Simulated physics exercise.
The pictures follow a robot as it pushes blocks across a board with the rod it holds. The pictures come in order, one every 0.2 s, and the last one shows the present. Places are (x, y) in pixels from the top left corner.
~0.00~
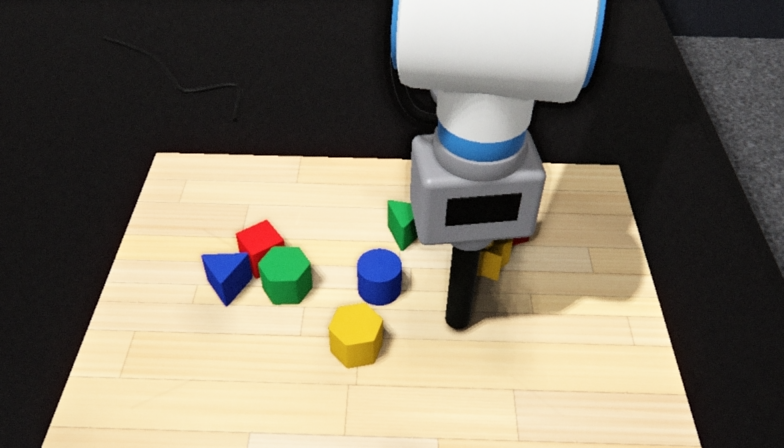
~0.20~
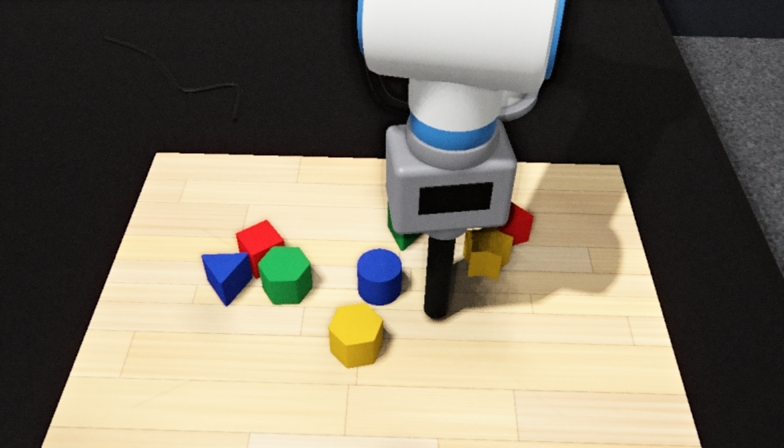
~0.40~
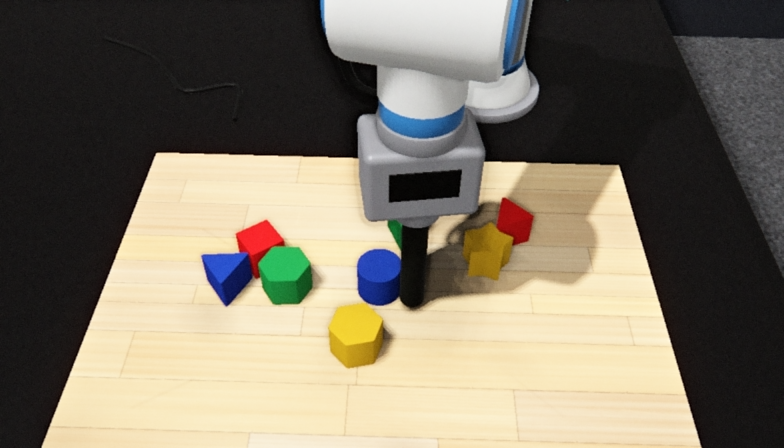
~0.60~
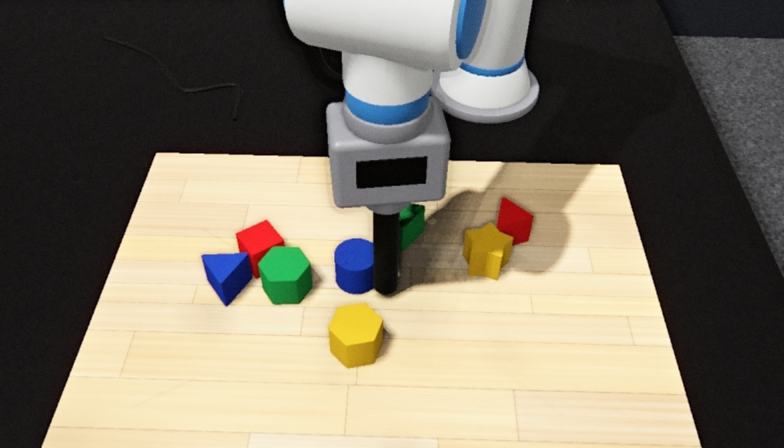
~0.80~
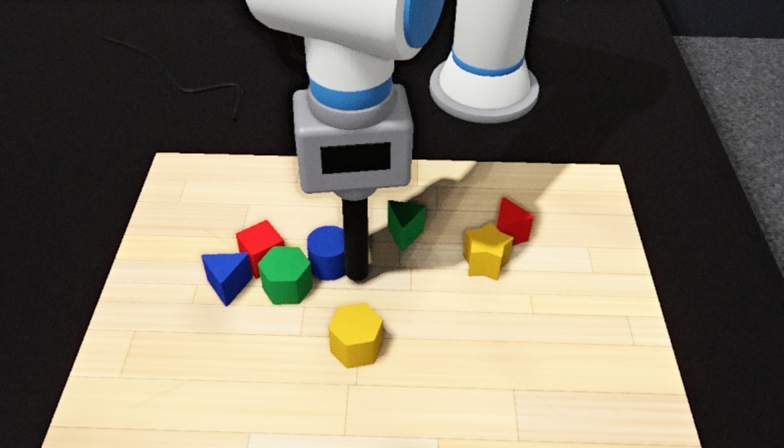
A white robot arm with blue bands and a black rod pointing down moves over a pale wooden board on a black surface, seen from above by a still camera. A blue triangle, red block and green hexagon sit at left, a yellow hexagon nearer the front, a green triangle behind, a yellow star and red piece at right. The rod sweeps left and slightly back, meets the blue cylinder near the middle and pushes it toward the green hexagon.
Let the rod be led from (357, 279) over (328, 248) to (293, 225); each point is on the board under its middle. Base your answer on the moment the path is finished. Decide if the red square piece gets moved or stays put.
It gets pushed out of place.
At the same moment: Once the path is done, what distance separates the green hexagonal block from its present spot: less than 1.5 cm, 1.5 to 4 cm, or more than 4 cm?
I'd go with under 1.5 cm for this block.
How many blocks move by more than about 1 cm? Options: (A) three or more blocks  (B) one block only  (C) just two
I choose C.
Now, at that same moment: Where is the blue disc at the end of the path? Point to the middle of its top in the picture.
When the path ends, it will be at (259, 211).
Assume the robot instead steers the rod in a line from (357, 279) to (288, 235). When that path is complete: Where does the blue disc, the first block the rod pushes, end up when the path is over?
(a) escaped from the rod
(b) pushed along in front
It's b.
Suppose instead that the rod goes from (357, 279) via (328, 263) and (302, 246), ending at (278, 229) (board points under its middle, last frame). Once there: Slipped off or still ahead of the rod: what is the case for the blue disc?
I'd say it is still being pushed.
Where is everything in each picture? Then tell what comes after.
The first picture shows lower end of the rod at (457, 320), tops of blocks, red square piece at (260, 236), green hexagonal block at (284, 263), blue disc at (379, 264).
The second picture shows rod at (436, 309), blocks as before.
The third picture shows rod at (412, 298), blocks as before.
The fourth picture shows rod at (385, 286), blue disc at (356, 254).
The fifth picture shows rod at (357, 272), red square piece at (260, 236), green hexagonal block at (284, 263), blue disc at (328, 240).
What follows on the original path. One third of the way, rod at (338, 251); blue disc at (304, 227).
Two thirds of the way, rod at (315, 234); red square piece at (248, 237), turned 25° anticlockwise; blue disc at (280, 217).
At the end, rod at (292, 219); red square piece at (243, 239), turned 40° anticlockwise; green hexagonal block not moved; blue disc at (259, 211).
